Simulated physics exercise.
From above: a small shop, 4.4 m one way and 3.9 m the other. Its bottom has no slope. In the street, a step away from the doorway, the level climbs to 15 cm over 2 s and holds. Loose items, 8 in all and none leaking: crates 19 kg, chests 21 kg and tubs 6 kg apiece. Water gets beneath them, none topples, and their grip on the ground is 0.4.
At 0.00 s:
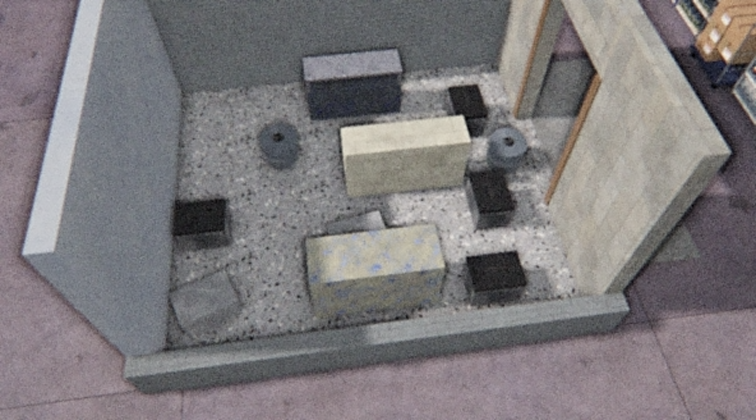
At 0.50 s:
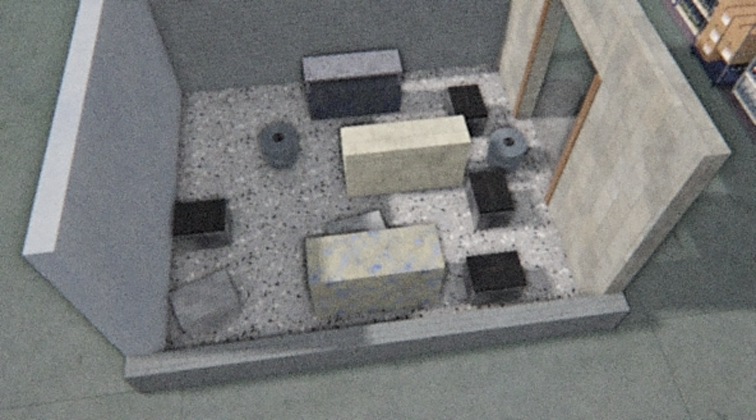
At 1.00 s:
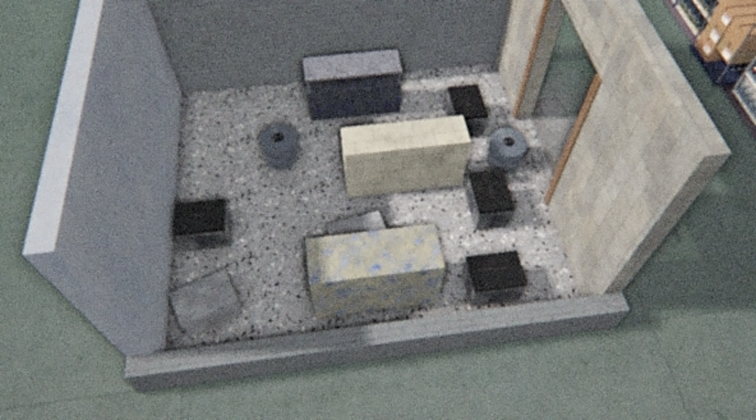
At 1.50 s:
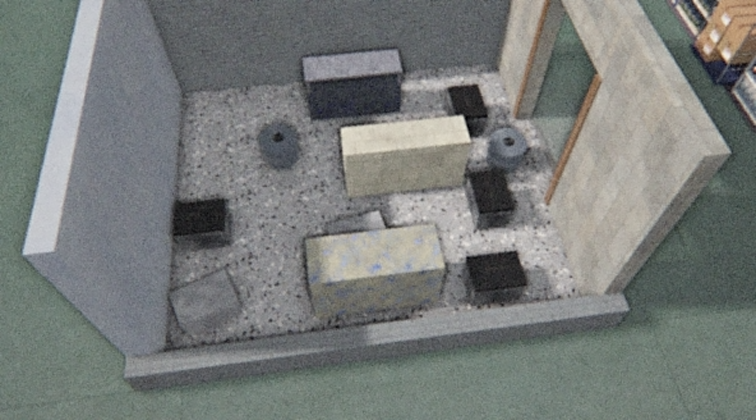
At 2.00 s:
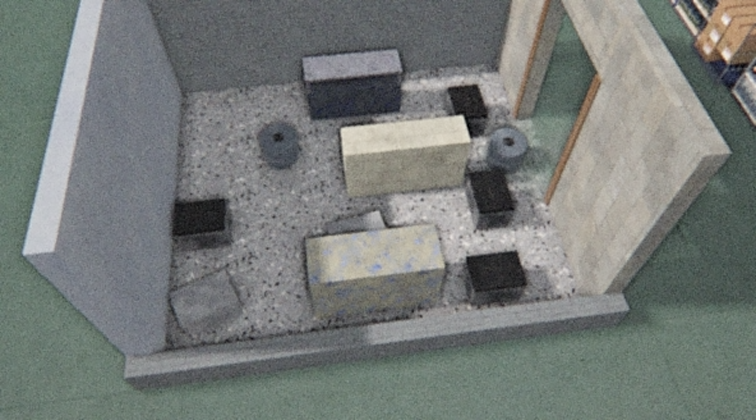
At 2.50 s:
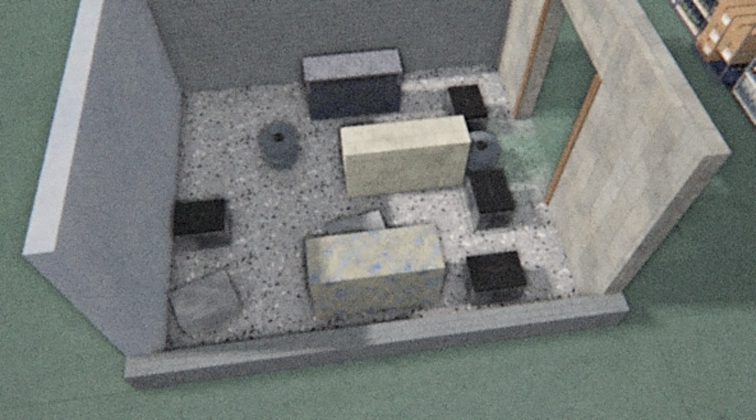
In a small open-topped shop seen from above, the chests and one tub stayed put while a little water spread in at the doorway, and the grey tub nearest it shifted slightly left.
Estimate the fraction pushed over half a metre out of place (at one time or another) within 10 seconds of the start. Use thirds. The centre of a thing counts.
Share: One to two thirds.
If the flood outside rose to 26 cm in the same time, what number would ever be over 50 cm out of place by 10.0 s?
In that case 7 of them.
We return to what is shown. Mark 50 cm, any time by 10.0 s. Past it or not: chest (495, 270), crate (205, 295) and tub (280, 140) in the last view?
In turn: Less, short of it, over.
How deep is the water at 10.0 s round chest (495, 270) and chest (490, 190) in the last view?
About 6 and 7 cm.
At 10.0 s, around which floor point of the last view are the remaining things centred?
At about (323, 211).
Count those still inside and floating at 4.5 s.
1 of them.
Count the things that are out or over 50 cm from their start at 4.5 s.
I count 1.
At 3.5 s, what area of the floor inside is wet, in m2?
Roughly 3.5 m2.
After 3.5 s 0 of 8 are over 50 cm from their spots; 1 afloat.
After 4.5 s 1 of 8 are over 50 cm from their spots; 1 afloat.
After 7.0 s 2 of 8 are over 50 cm from their spots; 0 afloat.
After 10.0 s 3 of 8 are over 50 cm from their spots, and 3 have been at some point; 2 afloat.
